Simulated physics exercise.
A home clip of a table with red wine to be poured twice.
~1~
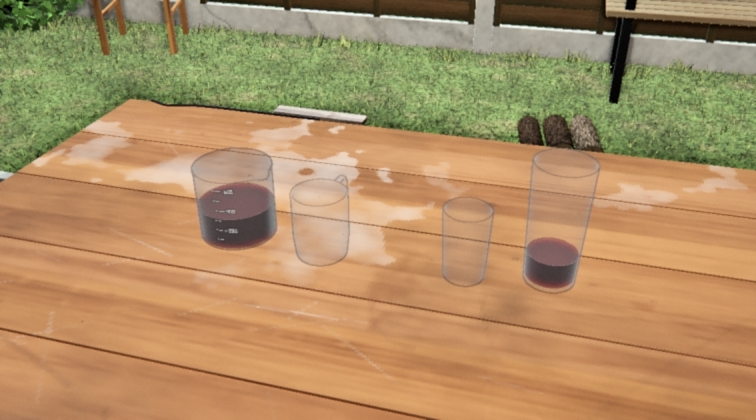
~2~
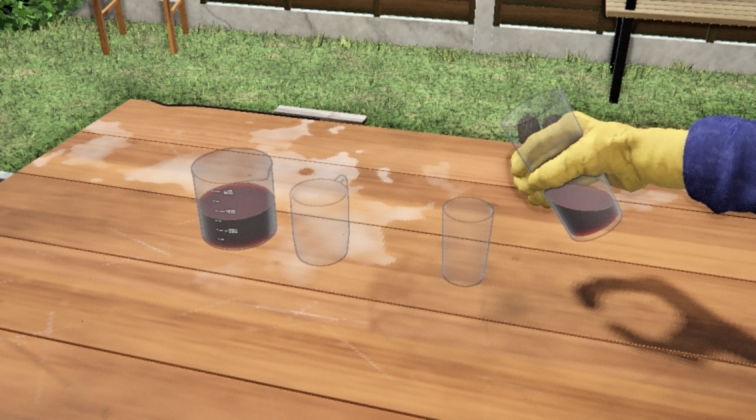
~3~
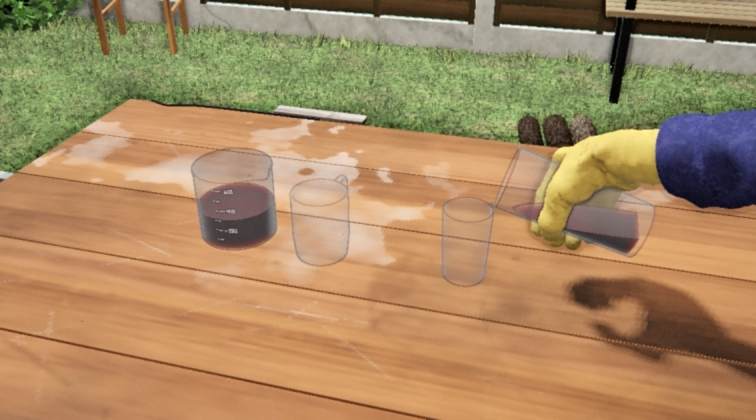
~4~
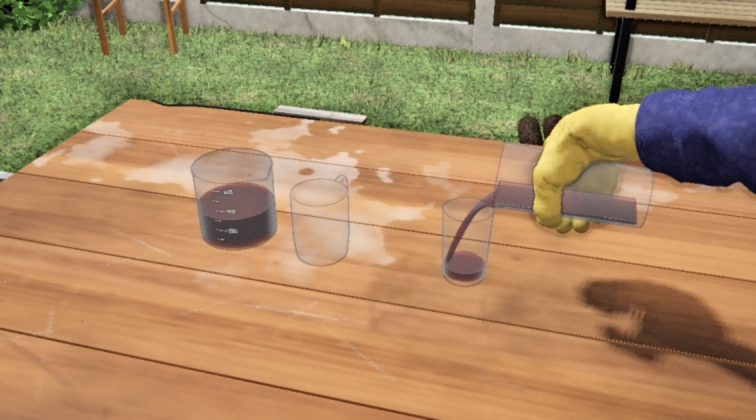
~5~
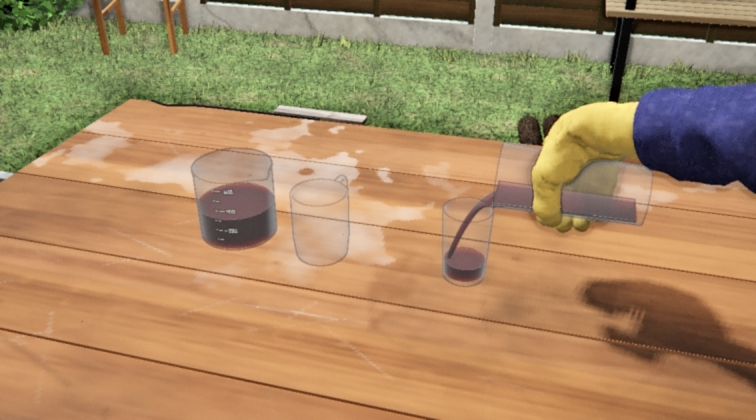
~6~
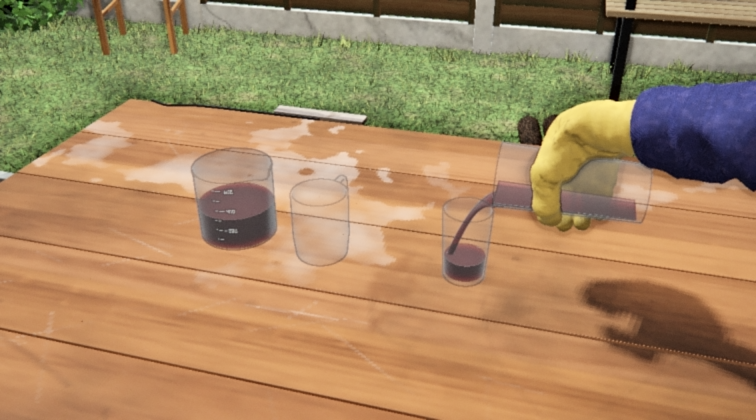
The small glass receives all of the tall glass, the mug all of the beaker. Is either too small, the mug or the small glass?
The mug overflows and the small glass has room for it.
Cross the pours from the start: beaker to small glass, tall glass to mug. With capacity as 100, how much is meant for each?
In turn 180 and 30 per cent.
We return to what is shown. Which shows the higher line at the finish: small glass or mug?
Higher in the left one.
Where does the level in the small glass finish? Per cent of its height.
Some 55 per cent.
Next, the small glass is about half full.
Finally, the mug is full to the brim with a puddle round it; the small glass is about half full.
